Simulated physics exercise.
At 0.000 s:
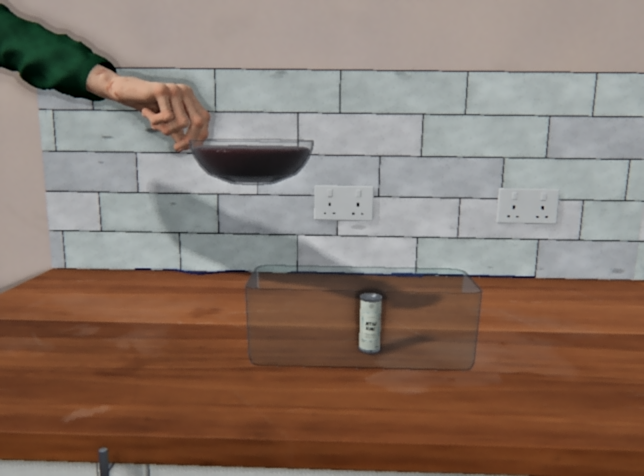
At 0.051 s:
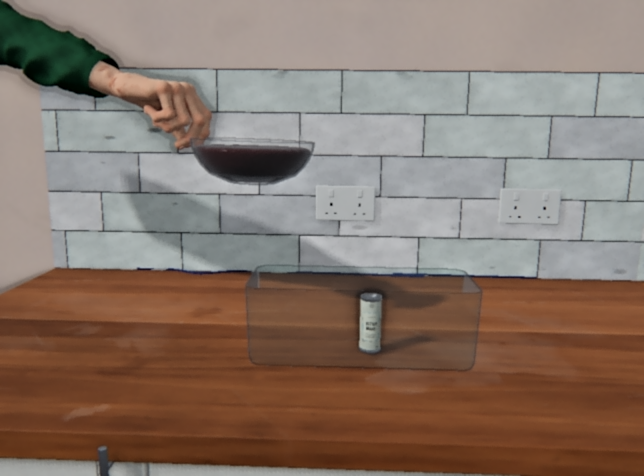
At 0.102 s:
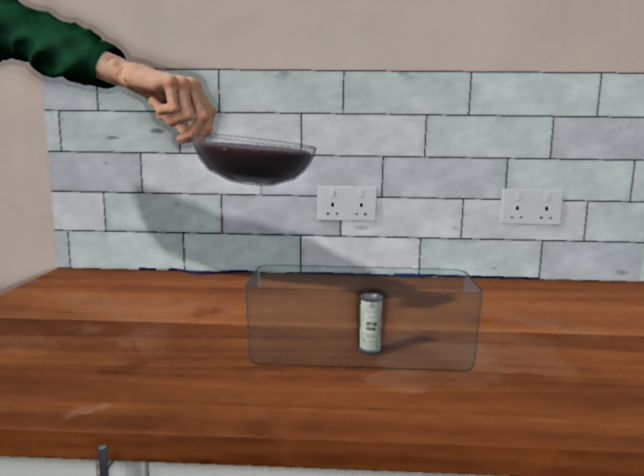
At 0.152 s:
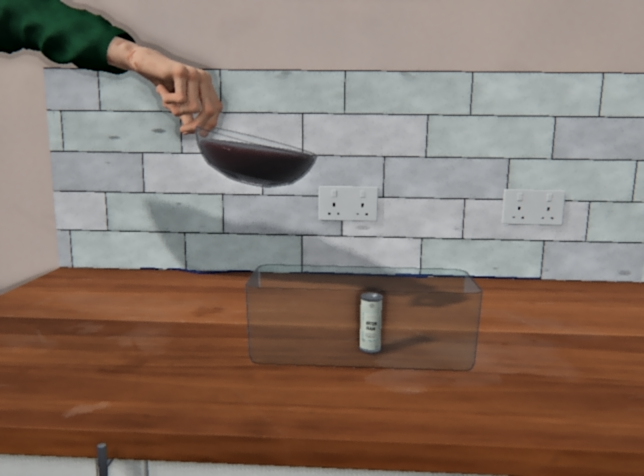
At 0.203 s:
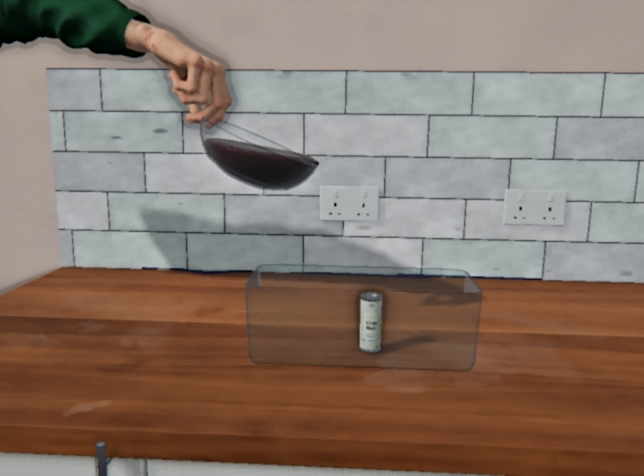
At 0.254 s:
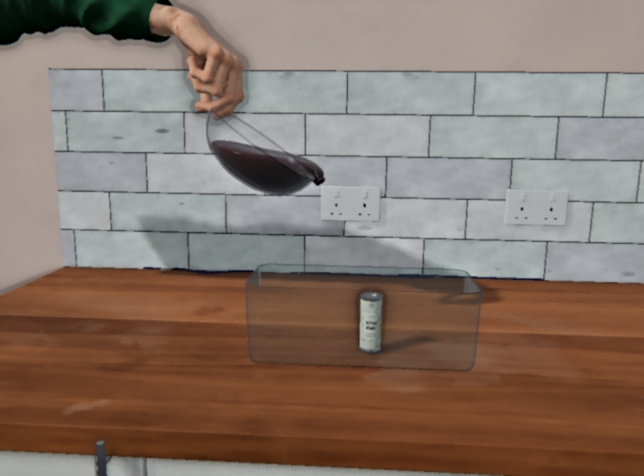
To begin with, a hand in a green sleeve holds a glass bowl of dark red liquid almost level, above and left of a small tin inside a clear oblong basin on a wooden worktop. The hand rises and tilts the bowl steadily rightward, and dark liquid reaches over its lowered right edge.
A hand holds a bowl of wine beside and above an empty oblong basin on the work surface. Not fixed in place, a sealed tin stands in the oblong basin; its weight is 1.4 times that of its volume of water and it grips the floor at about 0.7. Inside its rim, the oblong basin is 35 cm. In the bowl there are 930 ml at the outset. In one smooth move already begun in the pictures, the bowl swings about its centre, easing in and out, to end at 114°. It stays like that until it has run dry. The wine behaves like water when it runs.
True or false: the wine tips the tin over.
True.
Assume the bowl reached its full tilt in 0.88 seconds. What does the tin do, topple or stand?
After the tilt, the tin is still standing.
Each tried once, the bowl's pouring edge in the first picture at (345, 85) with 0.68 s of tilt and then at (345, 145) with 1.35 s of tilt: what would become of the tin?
In the first try it remains standing; in the second it remains standing.
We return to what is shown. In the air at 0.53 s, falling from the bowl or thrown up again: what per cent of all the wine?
It comes to about 38 percent.
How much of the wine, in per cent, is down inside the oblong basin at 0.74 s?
Some 88 percent.
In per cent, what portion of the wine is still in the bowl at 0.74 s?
I'd estimate some 0 per cent.
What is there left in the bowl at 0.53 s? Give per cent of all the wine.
Close to 1 in a hundred.
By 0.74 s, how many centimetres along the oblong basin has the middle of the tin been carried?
Close to 4 cm.
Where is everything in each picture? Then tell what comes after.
In the first picture, tilt 0°; pouring edge (313, 142); surface from (195, 147) to (311, 149); the oblong basin's rim runs from (252, 277) to (473, 282); the tin's top is at (371, 299).
In the second picture, tilt 2°; pouring edge (314, 144); surface from (197, 146) to (311, 150).
In the third picture, tilt 6°; pouring edge (315, 149); surface from (199, 143) to (313, 153).
In the fourth picture, tilt 13°; pouring edge (316, 157); surface from (202, 141) to (315, 156).
In the fifth picture, tilt 23°; pouring edge (316, 168); surface from (207, 139) to (308, 159); 3 per cent is over the edge.
In the sixth picture, tilt 35°; pouring edge (313, 180); surface from (213, 141) to (301, 165); 12 per cent is over the edge.
Then, 0.53 s in, the tilt is 101° and 1 per cent is still to pour; the tin stands where it began.
Then, 0.74 s in, the tilt is 114° and 0 per cent is still to pour; the tin leans 27°.
Then, 0.95 s in, the tilt is 114° and 0 per cent is still to pour; the tin lies on its side.
Then, 1.18 s in, the tilt is 114° and 0 per cent is still to pour; the tin lies on its side.
Finally, the tin lies on its side.
